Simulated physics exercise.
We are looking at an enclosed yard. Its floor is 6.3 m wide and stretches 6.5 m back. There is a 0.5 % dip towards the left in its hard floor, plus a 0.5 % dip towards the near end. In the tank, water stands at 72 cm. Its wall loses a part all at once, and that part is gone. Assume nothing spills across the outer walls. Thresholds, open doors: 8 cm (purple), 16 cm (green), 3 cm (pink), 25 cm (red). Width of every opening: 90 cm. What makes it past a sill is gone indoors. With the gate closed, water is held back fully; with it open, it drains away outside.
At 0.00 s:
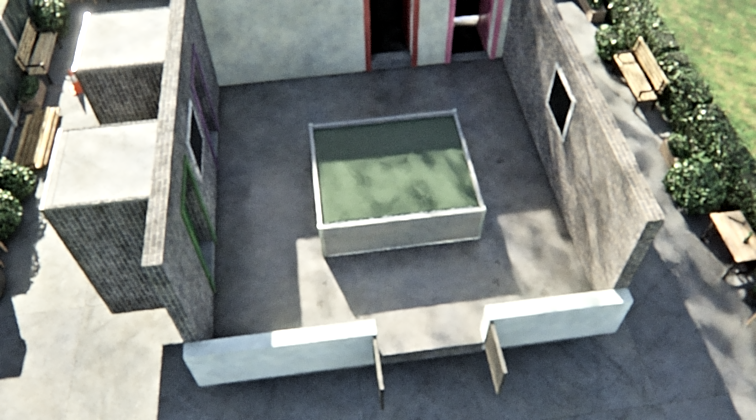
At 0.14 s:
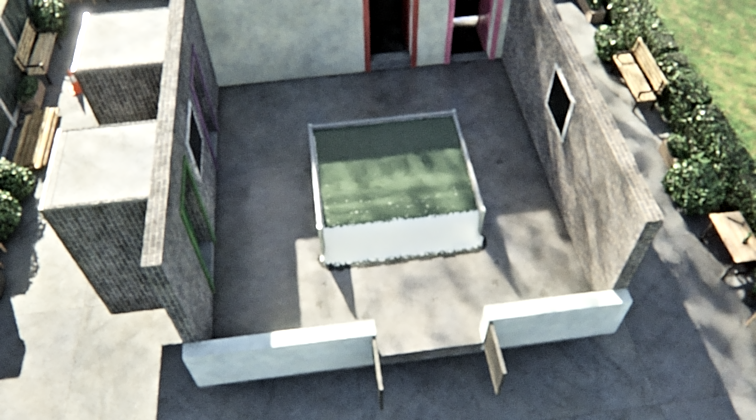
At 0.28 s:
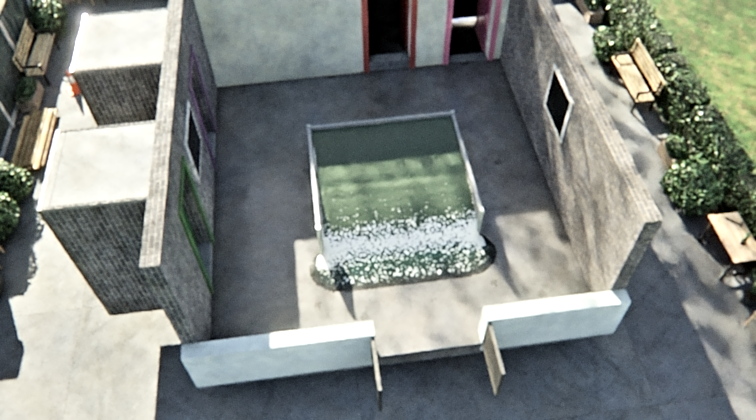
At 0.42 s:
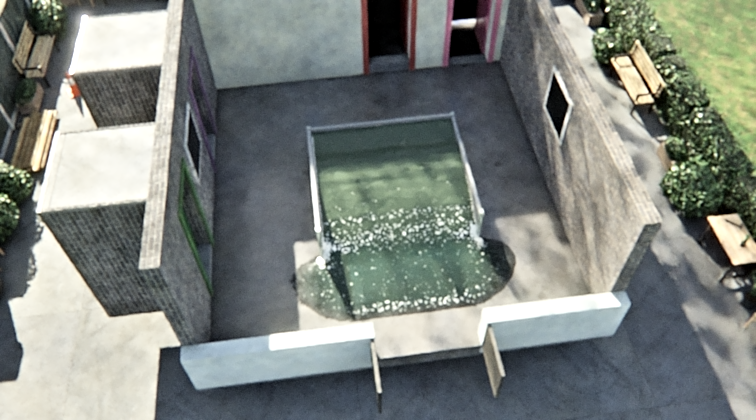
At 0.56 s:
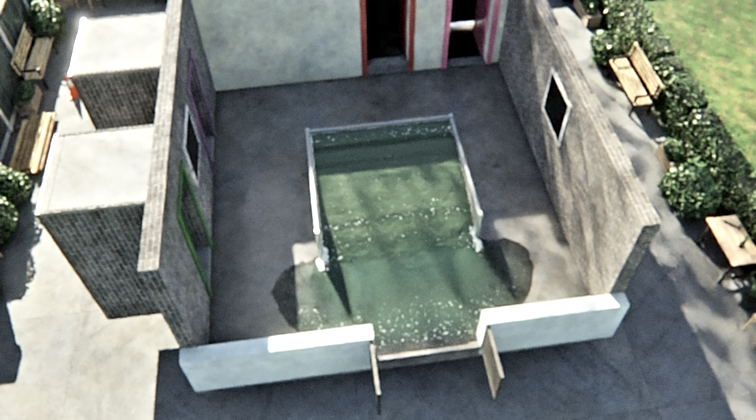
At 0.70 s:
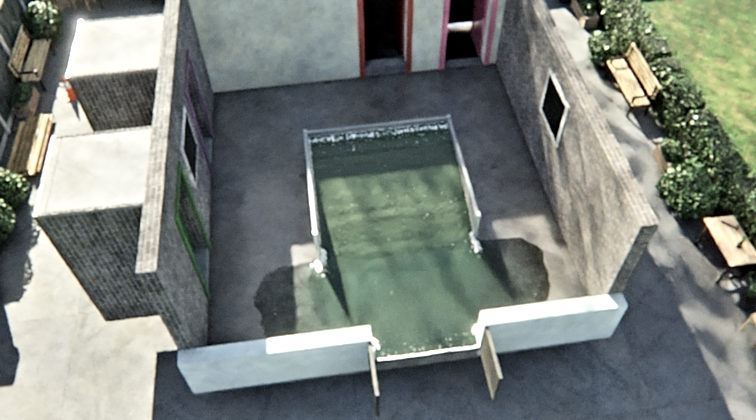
Green water pours from the tank's vanished front wall and spreads across the walled yard's floor.
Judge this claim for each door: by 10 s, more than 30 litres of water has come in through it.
Verdicts: The purple door, false; the green door, false; the pink door, true; the red door, false.
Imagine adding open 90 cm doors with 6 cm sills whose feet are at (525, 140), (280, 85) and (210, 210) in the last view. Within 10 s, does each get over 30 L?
Result in order - not enough, more than that, not enough.
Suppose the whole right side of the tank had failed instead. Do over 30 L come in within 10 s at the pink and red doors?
Well, against that limit, at pink it's too much, and at red it's within bounds.
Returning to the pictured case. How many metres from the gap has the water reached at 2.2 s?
About 3.8 m.
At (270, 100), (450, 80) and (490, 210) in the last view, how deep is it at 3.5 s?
Depths in turn: Roughly 0, 0 and 3 centimetres.
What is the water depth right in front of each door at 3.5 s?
You'd get purple at 4 cm, green at 13 cm, pink at 0 cm, and red at 0 cm.
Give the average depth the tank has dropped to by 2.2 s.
I'd put the average depth near 25 cm.
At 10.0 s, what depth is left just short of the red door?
Roughly 8.5 centimetres.
After 1.4 s water covers 25 % of the floor and is deepest (44 cm) near (354, 340); purple door not reached, green door not reached, pink door not reached, red door not reached.
After 2.2 s water covers 30 % of the floor and is deepest (46 cm) near (219, 368); purple door not reached, green door 7 cm at the sill, 0 L in, pink door not reached, red door not reached.
After 3.5 s water covers 60 % of the floor and is deepest (30 cm) near (208, 370); purple door 4 cm at the sill, 0 L in, green door 13 cm at the sill, 0 L in, pink door not reached, red door not reached.
After 6.0 s water covers 90 % of the floor and is deepest (15 cm) near (256, 101); purple door 4 cm at the sill, 0 L in, green door 9 cm at the sill, 0 L in, pink door 11 cm at the sill, 33 L in, red door 8 cm at the sill, 0 L in.
After 10.0 s water covers 100 % of the floor and is deepest (11 cm) near (393, 147); purple door 9 cm at the sill, 4 L in, green door 6 cm at the sill, 0 L in, pink door 7 cm at the sill, 108 L in, red door 8 cm at the sill, 0 L in.
